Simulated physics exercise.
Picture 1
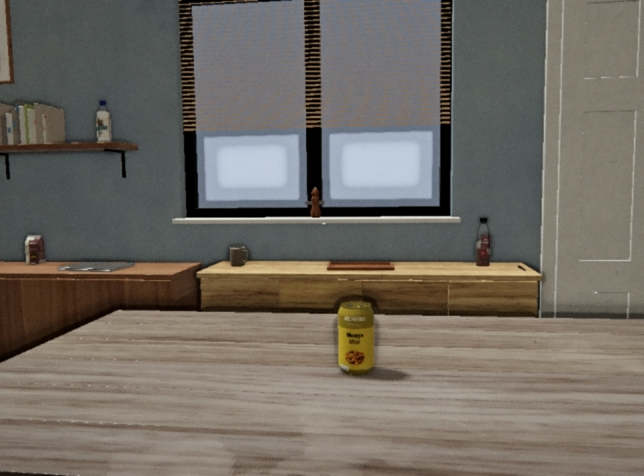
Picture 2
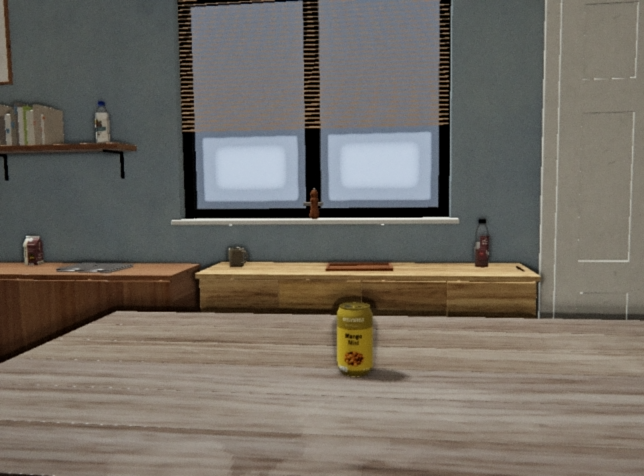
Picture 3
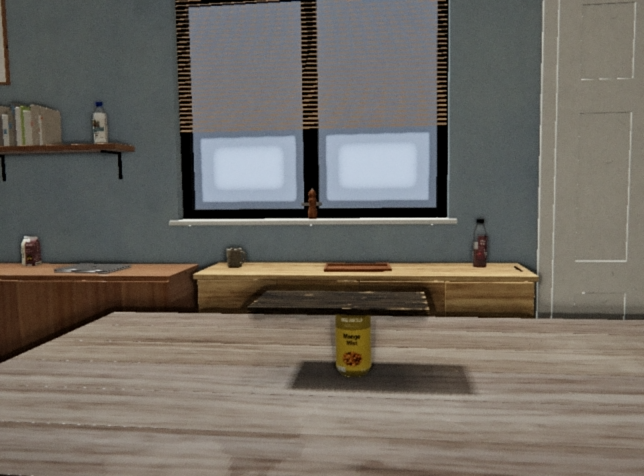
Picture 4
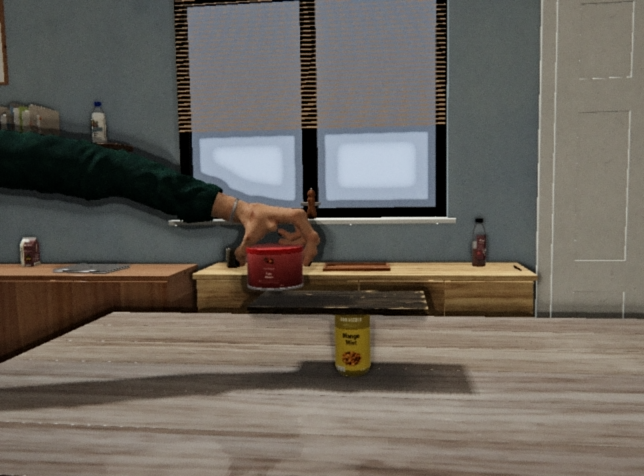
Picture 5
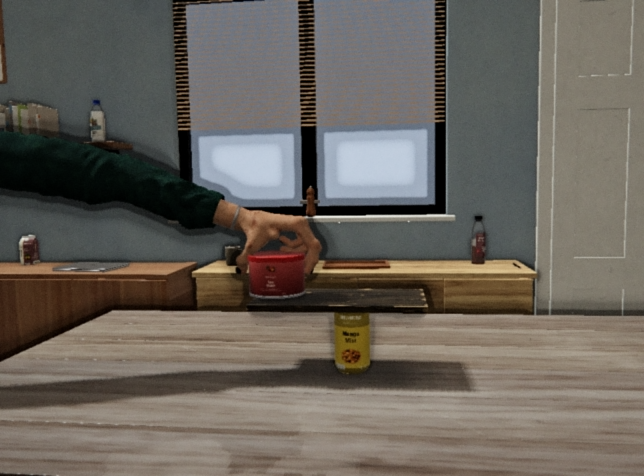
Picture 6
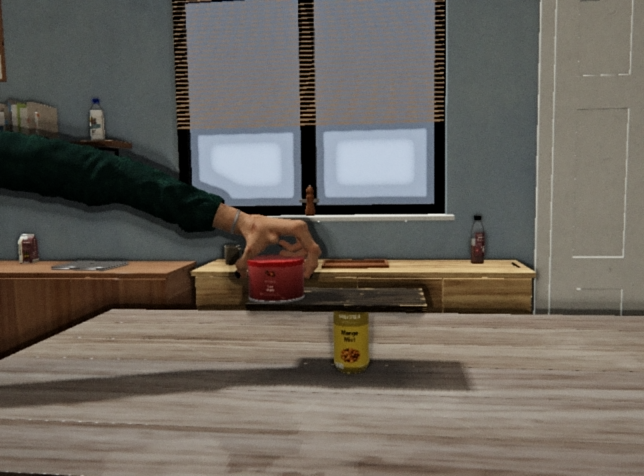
A hand lowers a red tub onto the left end of a board above a yellow can.
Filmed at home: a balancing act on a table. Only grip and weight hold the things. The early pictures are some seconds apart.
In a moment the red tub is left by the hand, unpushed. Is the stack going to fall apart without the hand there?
Yes.
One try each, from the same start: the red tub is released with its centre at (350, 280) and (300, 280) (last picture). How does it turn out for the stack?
Try one, the stack stays standing; try two, it collapses.
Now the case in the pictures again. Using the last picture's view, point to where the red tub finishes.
End position in the final view: Approximately (242, 344).
Then, 0.30 s past the last view, red tub now fallen; black board rocked 39° from its first pose.
Then, 0.40 s past the last view, black board rocked 60° from its first pose.
Then, 0.90 s past the last view, black board rocked 47° from its first pose.
Finally, fallen, red tub; down or leaning hard in the stack, black board; yellow can still in place. Final places as the last picture's camera would see them, red tub near (242, 344). The stack loses its balance.
